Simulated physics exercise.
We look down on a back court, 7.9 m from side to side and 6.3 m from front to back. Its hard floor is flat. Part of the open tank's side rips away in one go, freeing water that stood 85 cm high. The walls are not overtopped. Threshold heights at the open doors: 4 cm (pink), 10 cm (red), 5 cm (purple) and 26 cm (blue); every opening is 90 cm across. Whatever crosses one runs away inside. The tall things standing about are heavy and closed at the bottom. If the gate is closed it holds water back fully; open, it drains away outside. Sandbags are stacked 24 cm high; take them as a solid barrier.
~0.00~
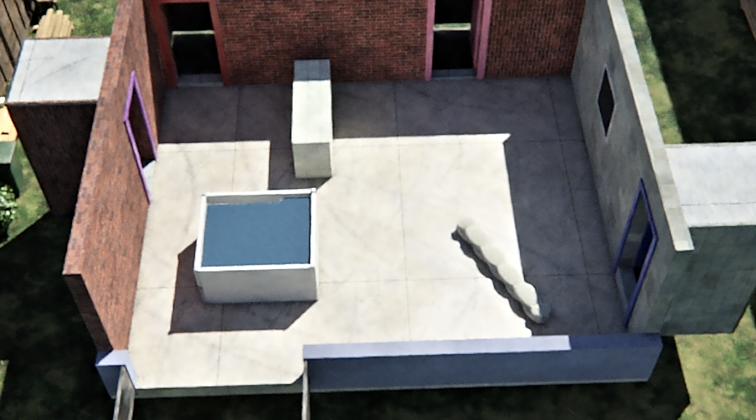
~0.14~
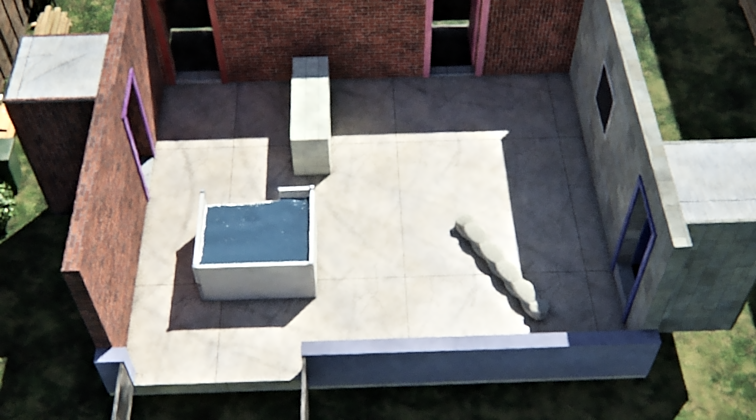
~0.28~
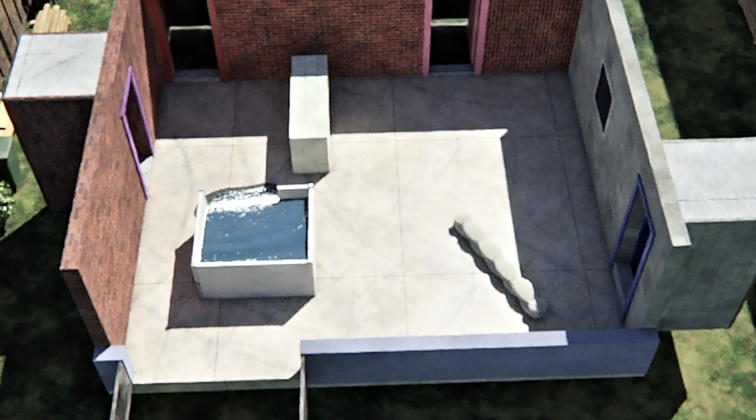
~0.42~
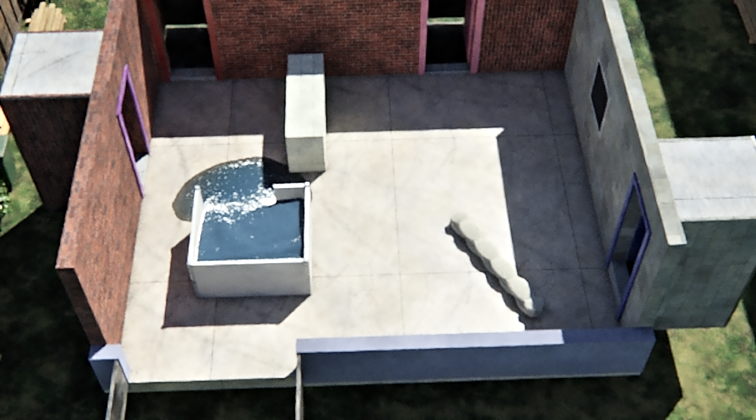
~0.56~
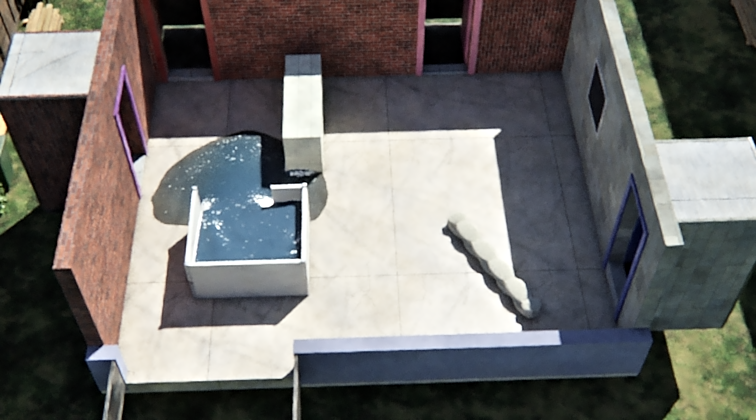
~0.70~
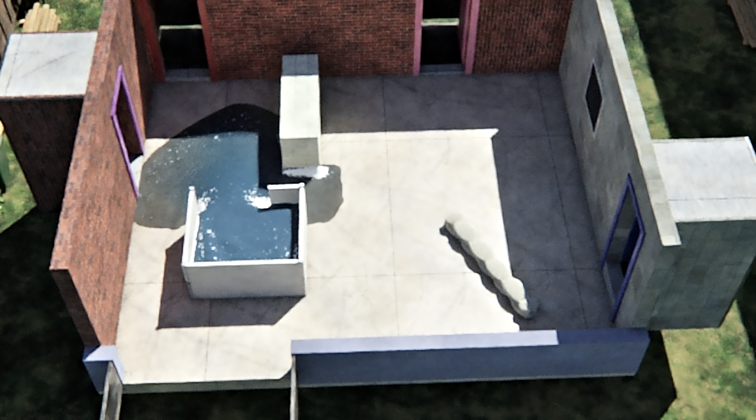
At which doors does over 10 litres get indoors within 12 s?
Within that time: At the pink door it does not reach the limit; at the red door it exceeds the limit; at the purple door it exceeds the limit; at the blue door it does not reach the limit.
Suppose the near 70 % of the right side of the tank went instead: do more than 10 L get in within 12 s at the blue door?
Then: Blue under.
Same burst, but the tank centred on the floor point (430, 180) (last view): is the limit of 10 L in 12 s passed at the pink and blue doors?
Against that limit: Pink past it, blue under.
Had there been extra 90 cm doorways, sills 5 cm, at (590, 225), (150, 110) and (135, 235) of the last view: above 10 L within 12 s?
In that order: Under, over, below.
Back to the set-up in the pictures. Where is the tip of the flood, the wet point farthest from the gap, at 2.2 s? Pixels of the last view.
At about (424, 81).
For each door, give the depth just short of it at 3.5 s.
Depths in cm: Pink 3, red 23, purple 10, blue 0.
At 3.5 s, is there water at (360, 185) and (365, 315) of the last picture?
In turn: Under water, still dry.
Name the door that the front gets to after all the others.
The blue one.
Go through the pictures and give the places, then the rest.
In the first frame, still water, 85 cm deep, in the open tank at (257, 232).
In the second frame, water pours out on the open tank's far side and has run 0.7 m, to a hidden place; typically 7 cm deep outside, 85 cm at the open tank's back.
In the third frame, the front is at (277, 188), 0.9 m from the gap on the open tank's far side; 1.0 m2 of floor is under water; 78 cm left at the back of the open tank.
In the fourth frame, the front is at (268, 162), 1.4 m from the gap on the open tank's far side; 2.4 m2 of floor is under water; 74 cm left at the back of the open tank.
In the fifth frame, the front is at (257, 136), 2.1 m from the gap on the open tank's far side; 4.2 m2 of floor is under water; 73 cm left at the back of the open tank.
In the sixth frame, water pours out on the open tank's far side and has run 2.8 m, to (233, 108); typically 7 cm deep outside, 64 cm at the open tank's back.
After 1.4 s water covers 25 % of the floor and is deepest (42 cm) near (275, 85); pink door not reached, red door 22 cm at the sill, 20 L in, purple door 11 cm at the sill, 10 L in, blue door not reached.
After 2.2 s water covers 30 % of the floor and is deepest (38 cm) near (182, 87); pink door not reached, red door 35 cm at the sill, 132 L in, purple door 9 cm at the sill, 54 L in, blue door not reached.
After 3.5 s water covers 35 % of the floor and is deepest (24 cm) near (266, 85); pink door 3 cm at the sill, 0 L in, red door 23 cm at the sill, 280 L in, purple door 10 cm at the sill, 78 L in, blue door not reached.
After 7.0 s water covers 60 % of the floor and is deepest (13 cm) near (153, 88); pink door 2 cm at the sill, 0 L in, red door 11 cm at the sill, 330 L in, purple door 11 cm at the sill, 147 L in, blue door 1 cm at the sill, 0 L in.
After 12.0 s water covers 75 % of the floor and is deepest (7 cm) near (113, 370); pink door 2 cm at the sill, 0 L in, red door 6 cm at the sill, 331 L in, purple door 5 cm at the sill, 167 L in, blue door 3 cm at the sill, 0 L in.
